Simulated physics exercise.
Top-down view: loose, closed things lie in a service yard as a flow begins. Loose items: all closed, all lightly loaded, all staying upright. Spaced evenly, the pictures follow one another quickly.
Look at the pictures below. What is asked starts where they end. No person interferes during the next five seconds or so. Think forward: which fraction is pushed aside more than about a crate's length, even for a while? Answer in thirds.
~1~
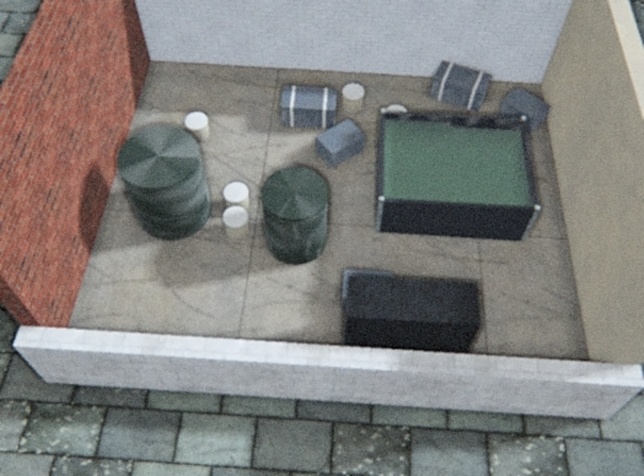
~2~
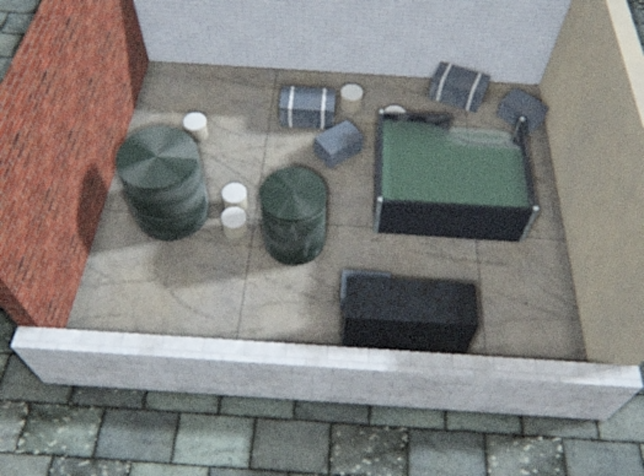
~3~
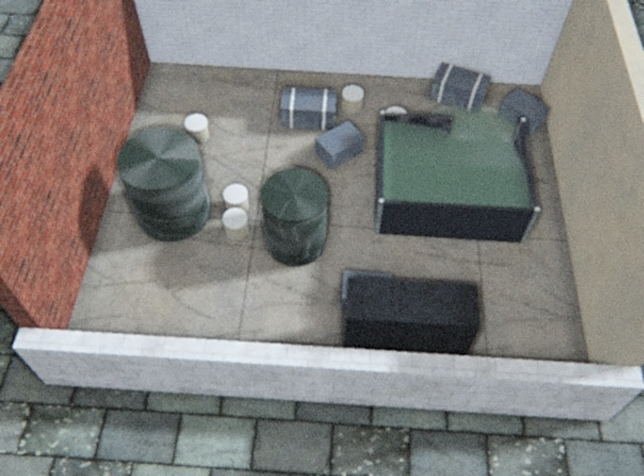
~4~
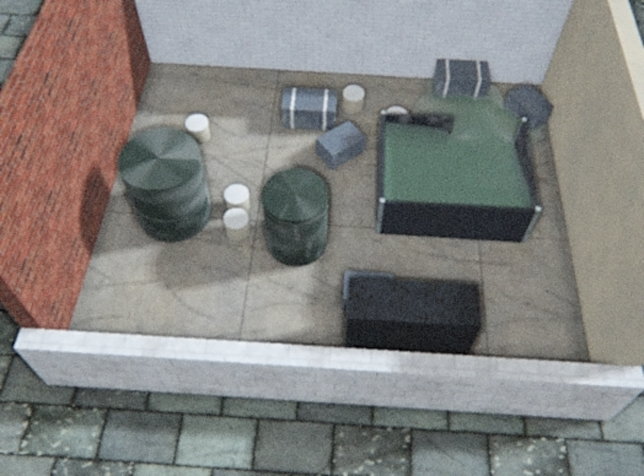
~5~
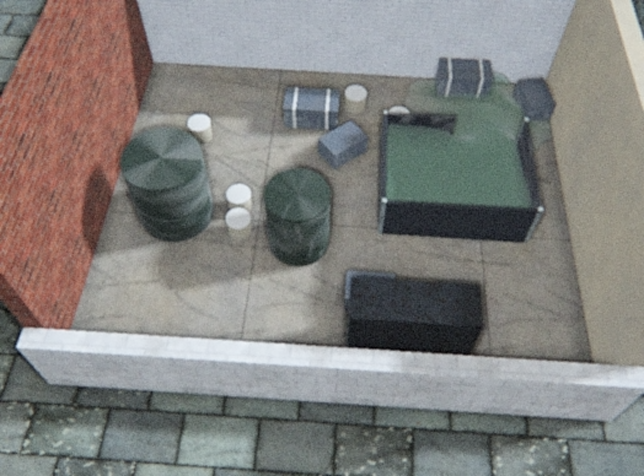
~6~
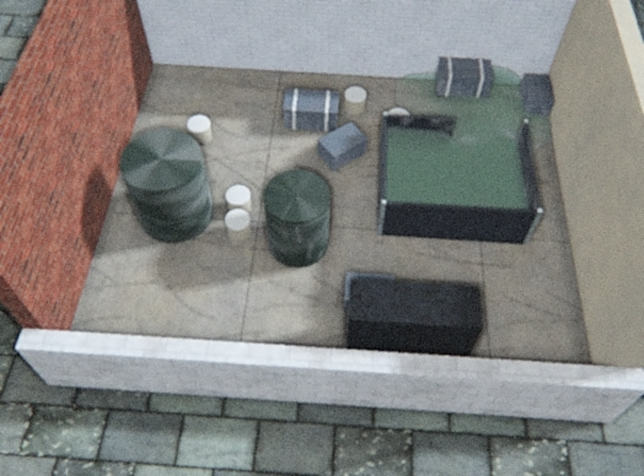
One to two thirds.
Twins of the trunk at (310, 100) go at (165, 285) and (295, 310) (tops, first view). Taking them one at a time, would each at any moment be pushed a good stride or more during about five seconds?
In sequence: Doesn't go far, doesn't go far.
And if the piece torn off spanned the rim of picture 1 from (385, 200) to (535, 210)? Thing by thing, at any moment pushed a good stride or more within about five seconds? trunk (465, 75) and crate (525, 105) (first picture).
The first one went the full distance, the second went the full distance.
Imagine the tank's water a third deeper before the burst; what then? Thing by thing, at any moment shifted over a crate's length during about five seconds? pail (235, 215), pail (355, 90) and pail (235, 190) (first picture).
Taking them as listed - a shorter distance for the first, the full distance for the second, a shorter distance for the third.
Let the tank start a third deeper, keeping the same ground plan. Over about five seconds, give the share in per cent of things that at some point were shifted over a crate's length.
Roughly 60 per cent of them.
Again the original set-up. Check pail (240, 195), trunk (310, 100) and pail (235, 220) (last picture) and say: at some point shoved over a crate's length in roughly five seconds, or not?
Item one stayed under the mark, item two went the distance, item three stayed under the mark.
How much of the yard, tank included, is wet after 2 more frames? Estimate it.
I'd estimate around 20 percent.
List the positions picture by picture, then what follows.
A crate at (527, 103), on the bottom; a trunk at (463, 76), on the bottom; 0 of 10 have shifted, in the first picture.
A crate at (525, 104), on the bottom; a trunk at (461, 77) rests on the ground; 0 of 10 have shifted, in the second picture.
A crate at (526, 104) rests on the ground; a trunk at (462, 78), on the bottom; 0 of 10 have shifted, in the third picture.
A crate at (531, 99) rests on the ground, close to its start; a trunk at (463, 70), on the bottom, close to its start; 2 of 10 have shifted, in the fourth picture.
A crate at (537, 92), on the bottom, close to its start; a trunk at (466, 68) rests on the ground, close to its start; 2 of 10 have shifted, in the fifth picture.
A crate at (540, 87), on the bottom, a stride from its start; a trunk at (466, 68), afloat, close to its start; 2 of 10 have shifted, in the sixth picture.
A moment on, 1 of 10 are well off their spots; 2 afloat.
Next, 1 of 10 are well off their spots; 2 afloat.
Later, 5 of 10 are well off their spots; 2 afloat.
In the end, 5 of 10 are well off their spots, and 5 have been at some point; 2 afloat.
